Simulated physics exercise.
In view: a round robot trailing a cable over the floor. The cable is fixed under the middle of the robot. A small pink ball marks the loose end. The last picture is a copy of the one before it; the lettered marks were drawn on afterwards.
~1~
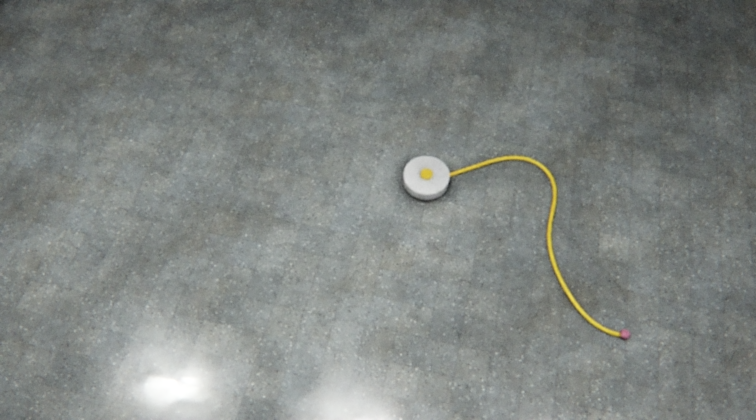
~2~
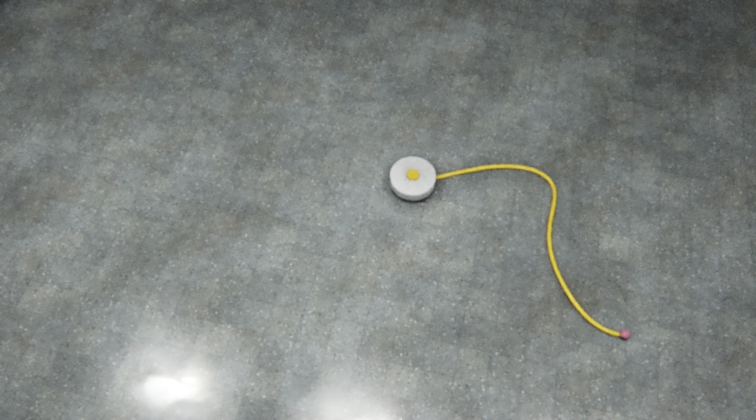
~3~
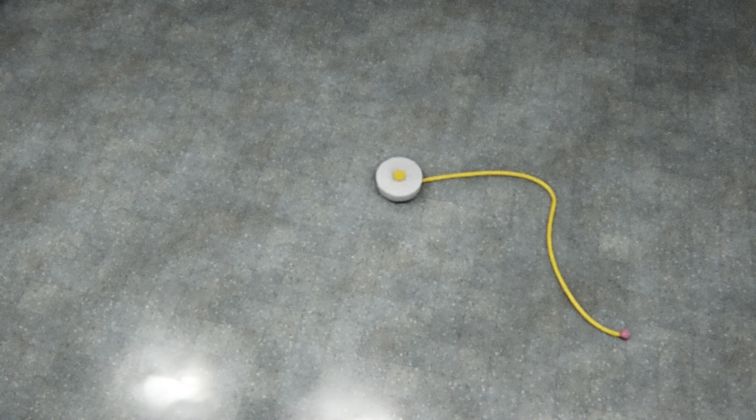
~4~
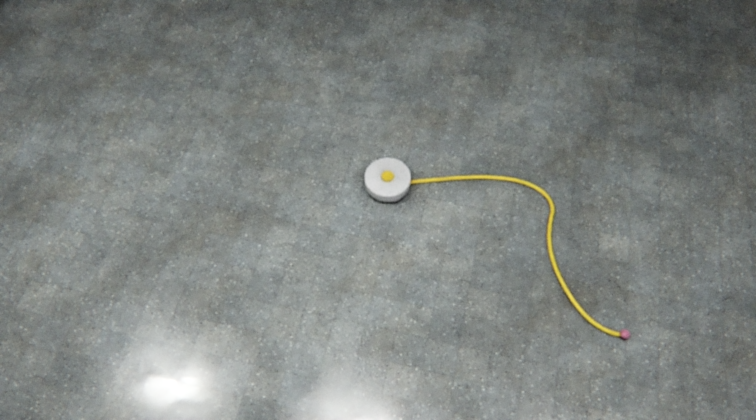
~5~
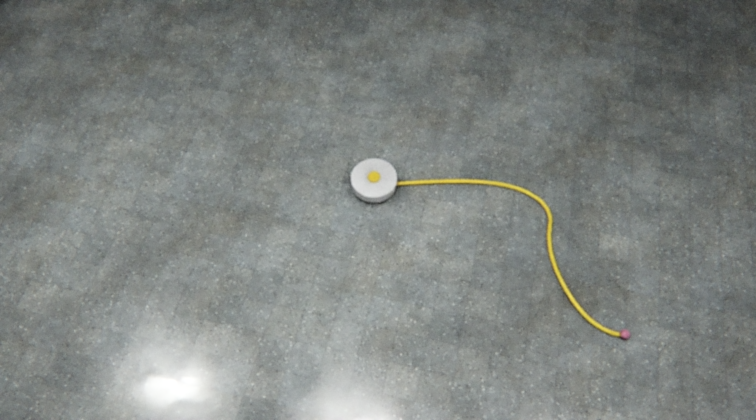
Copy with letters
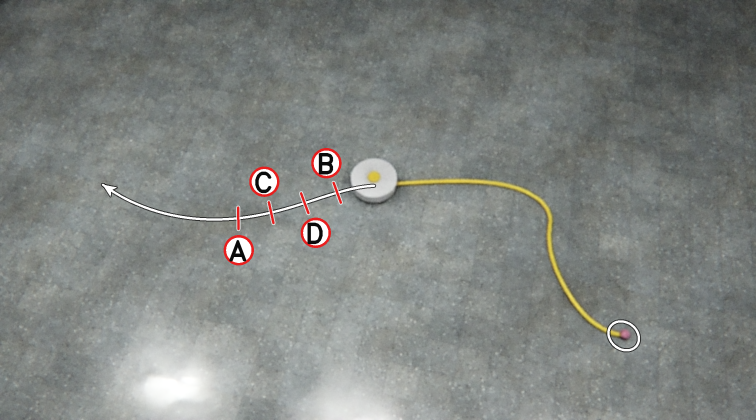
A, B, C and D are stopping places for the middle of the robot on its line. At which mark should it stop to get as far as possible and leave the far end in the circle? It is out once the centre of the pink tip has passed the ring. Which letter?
All is well up to D.
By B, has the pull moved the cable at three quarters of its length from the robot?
No.
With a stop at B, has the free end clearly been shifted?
By then, no.
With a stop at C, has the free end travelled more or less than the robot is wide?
Less.
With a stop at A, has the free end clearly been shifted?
Yes.
On the marked copy, A at (238, 218); B at (337, 193); C at (271, 213); D at (305, 203); the ring at (624, 336); the route from (374, 186) via (232, 219) to (103, 185).
With D. Early on, robot (350, 185), middle of the cable (517, 207), free end (625, 334).
Further on, robot (324, 192), middle of the cable (493, 218), free end (624, 334).
At the end, robot (304, 199), middle of the cable (475, 226), free end (619, 333); the free end is still in its ring.
As for the rest, A drags the free end to (577, 300); B is safe but short; C drags the free end to (600, 319).
